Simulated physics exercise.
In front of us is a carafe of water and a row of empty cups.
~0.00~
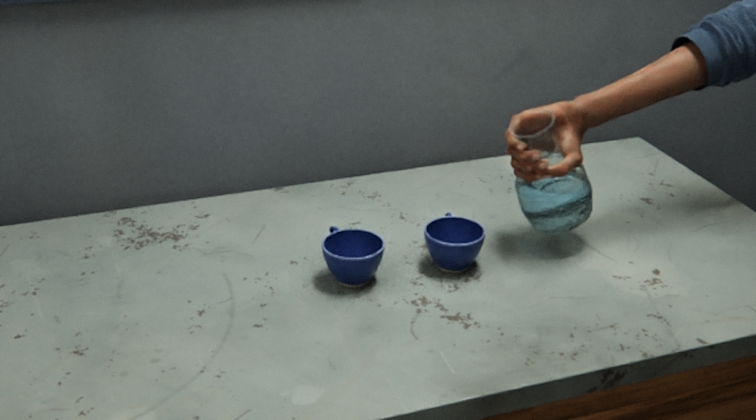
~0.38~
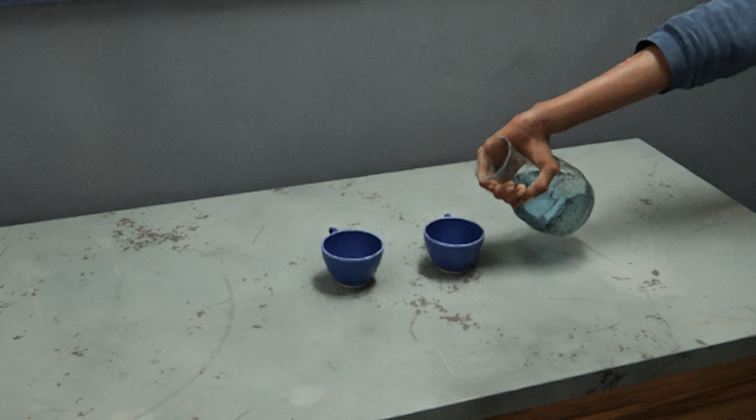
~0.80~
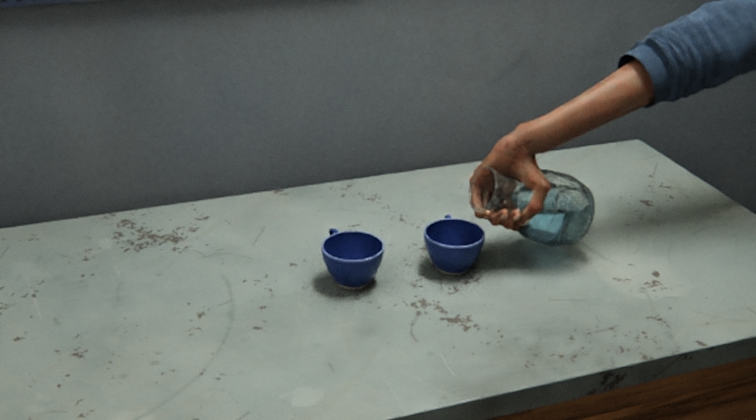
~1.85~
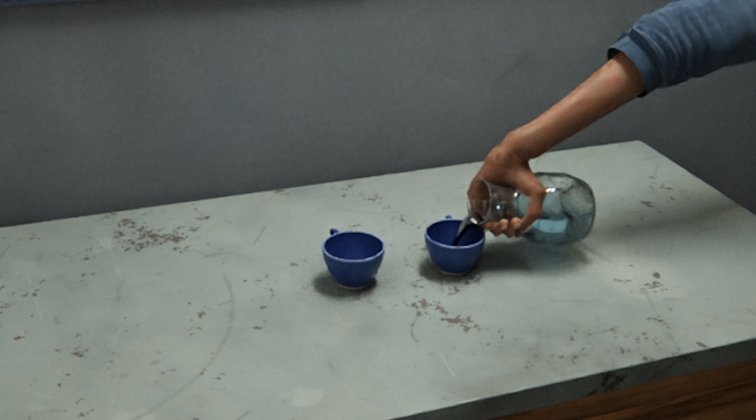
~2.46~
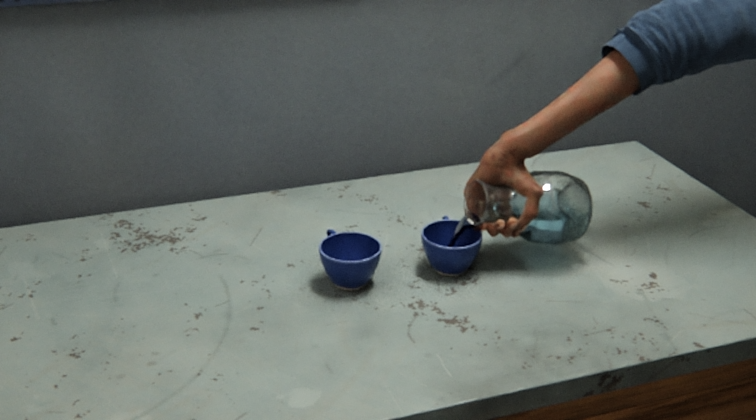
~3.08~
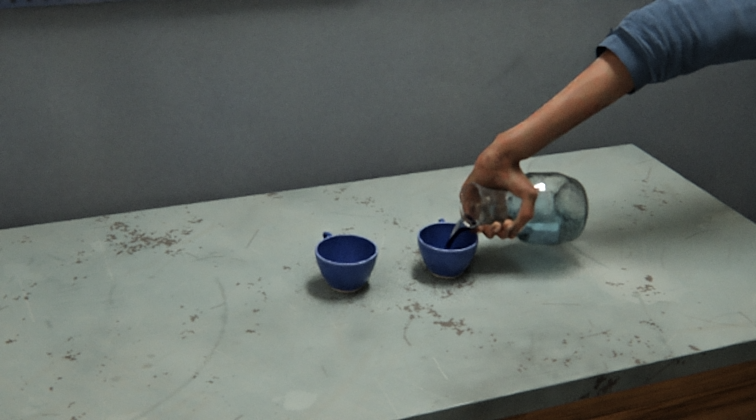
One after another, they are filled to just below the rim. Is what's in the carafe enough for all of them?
It serves all.
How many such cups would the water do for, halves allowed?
Count: Around 2.5 of them.
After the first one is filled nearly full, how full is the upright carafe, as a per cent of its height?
Level: About 25 per cent.
By 4.0 s, the first is about three quarters full.
By 9.6 s, the first is done and the carafe has about two thirds of its load.
By 15.2 s, both are full and about a quarter of the water is over.
